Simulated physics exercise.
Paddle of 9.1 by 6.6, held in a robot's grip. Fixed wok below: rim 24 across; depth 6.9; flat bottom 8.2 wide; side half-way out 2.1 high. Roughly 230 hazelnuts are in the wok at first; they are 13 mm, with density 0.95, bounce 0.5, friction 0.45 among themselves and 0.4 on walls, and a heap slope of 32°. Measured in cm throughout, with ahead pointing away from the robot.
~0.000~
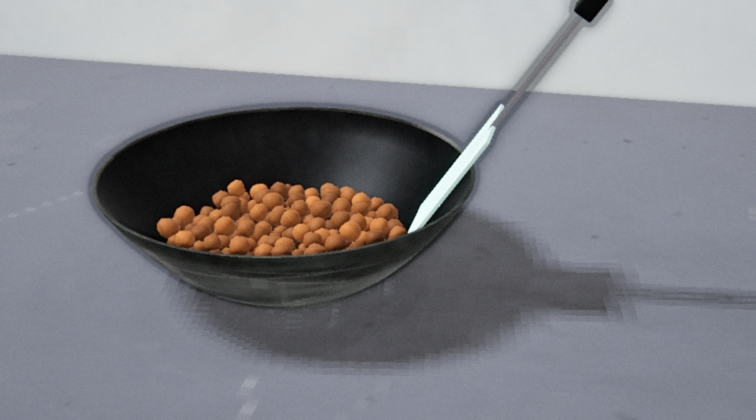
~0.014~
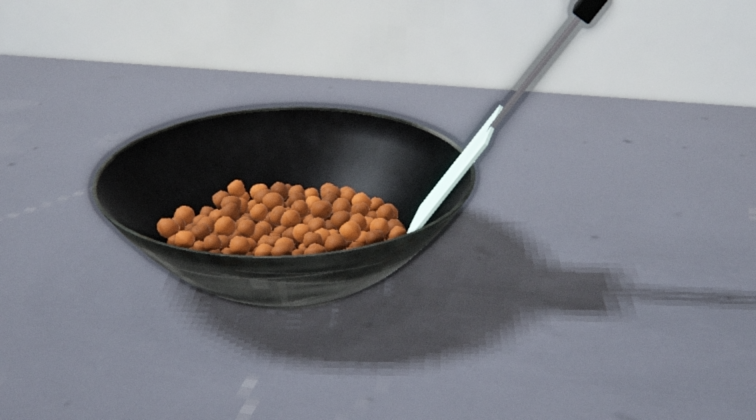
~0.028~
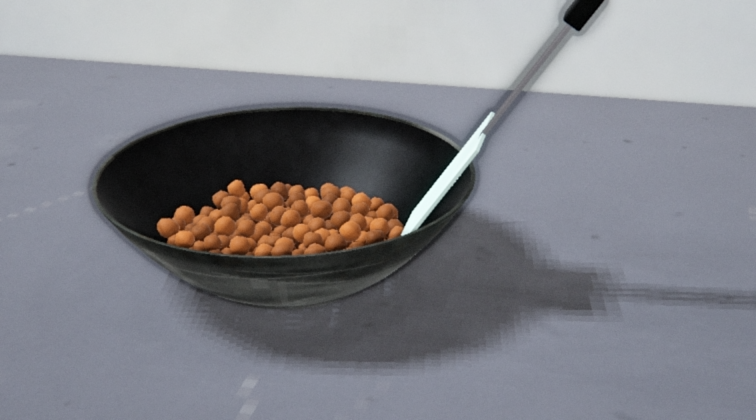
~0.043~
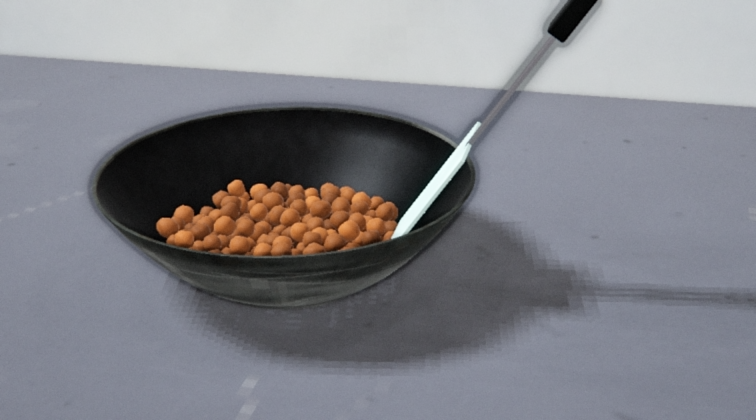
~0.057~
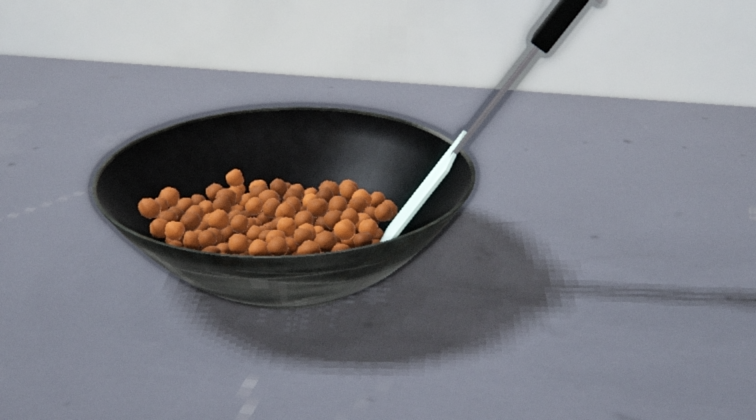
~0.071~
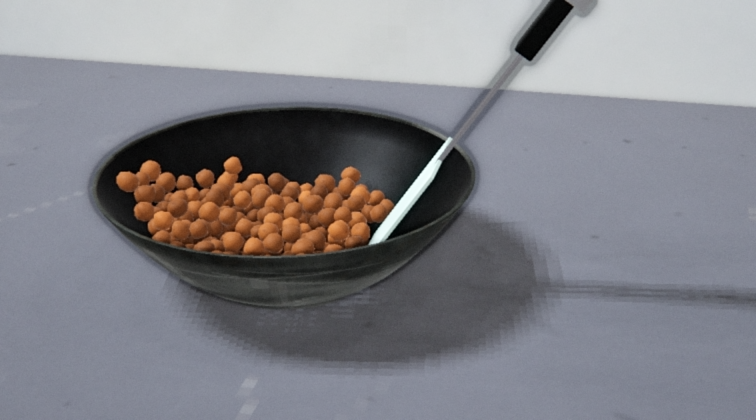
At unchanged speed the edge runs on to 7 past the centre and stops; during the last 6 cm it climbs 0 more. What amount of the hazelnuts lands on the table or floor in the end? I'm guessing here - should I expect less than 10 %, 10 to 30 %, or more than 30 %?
You should expect 10 to 30 %.
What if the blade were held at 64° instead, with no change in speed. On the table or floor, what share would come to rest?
Then roughly 25 percent.
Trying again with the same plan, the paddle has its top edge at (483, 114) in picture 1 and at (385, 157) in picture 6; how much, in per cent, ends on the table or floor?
Around 50 per cent finishes there.
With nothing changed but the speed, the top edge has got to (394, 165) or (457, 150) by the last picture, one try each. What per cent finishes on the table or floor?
First try around 45 %, second try around 10 %.
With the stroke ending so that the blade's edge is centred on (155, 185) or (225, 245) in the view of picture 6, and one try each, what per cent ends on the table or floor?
The two tries give near 45 and near 5 in a hundred.
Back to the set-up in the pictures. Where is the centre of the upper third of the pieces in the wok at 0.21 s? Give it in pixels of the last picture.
It is centred close to (171, 186).
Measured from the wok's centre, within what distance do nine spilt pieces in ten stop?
Distance: Approx. 40 cm.
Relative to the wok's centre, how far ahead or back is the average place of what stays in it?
The kept load is shifted forward by about 3.5 cm.
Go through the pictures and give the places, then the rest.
The first frame shows the paddle top edge at (496, 123), sloping 56°; upper third of the load around (294, 229), from x 170 to 400, top at y 190; 234 in the wok.
The second frame shows the paddle top edge at (494, 124), sloping 56°; upper third of the load around (294, 229), from x 170 to 400, top at y 190.
The third frame shows the paddle top edge at (486, 131), sloping 56°; upper third of the load around (294, 229), from x 170 to 400, top at y 190.
The fourth frame shows the paddle top edge at (472, 141), sloping 56°; upper third of the load around (288, 228), from x 170 to 390, top at y 190.
The fifth frame shows the paddle top edge at (457, 150), sloping 56°; upper third of the load around (264, 221), from x 150 to 390, top at y 180.
The sixth frame shows the paddle top edge at (442, 157), sloping 56°; upper third of the load around (243, 212), from x 130 to 385, top at y 165; 234 in the wok.
After 0.14 s, sloping 56°, highest piece 12 above the table; 227 in the wok, 7 on the blade or in flight.
After 0.21 s, sloping 56°, highest piece 13 above the table; 218 in the wok, 16 on the blade or in flight.
After 0.44 s, sloping 56°, highest piece 8 above the table; 193 in the wok, 35 on the table or floor, 6 on the blade or in flight.
After 1.49 s, sloping 56°, highest piece 7 above the table; 192 in the wok, 42 on the table or floor.
In the end, 192 in the wok, 42 on the table or floor. That is 18 % on the table or floor.
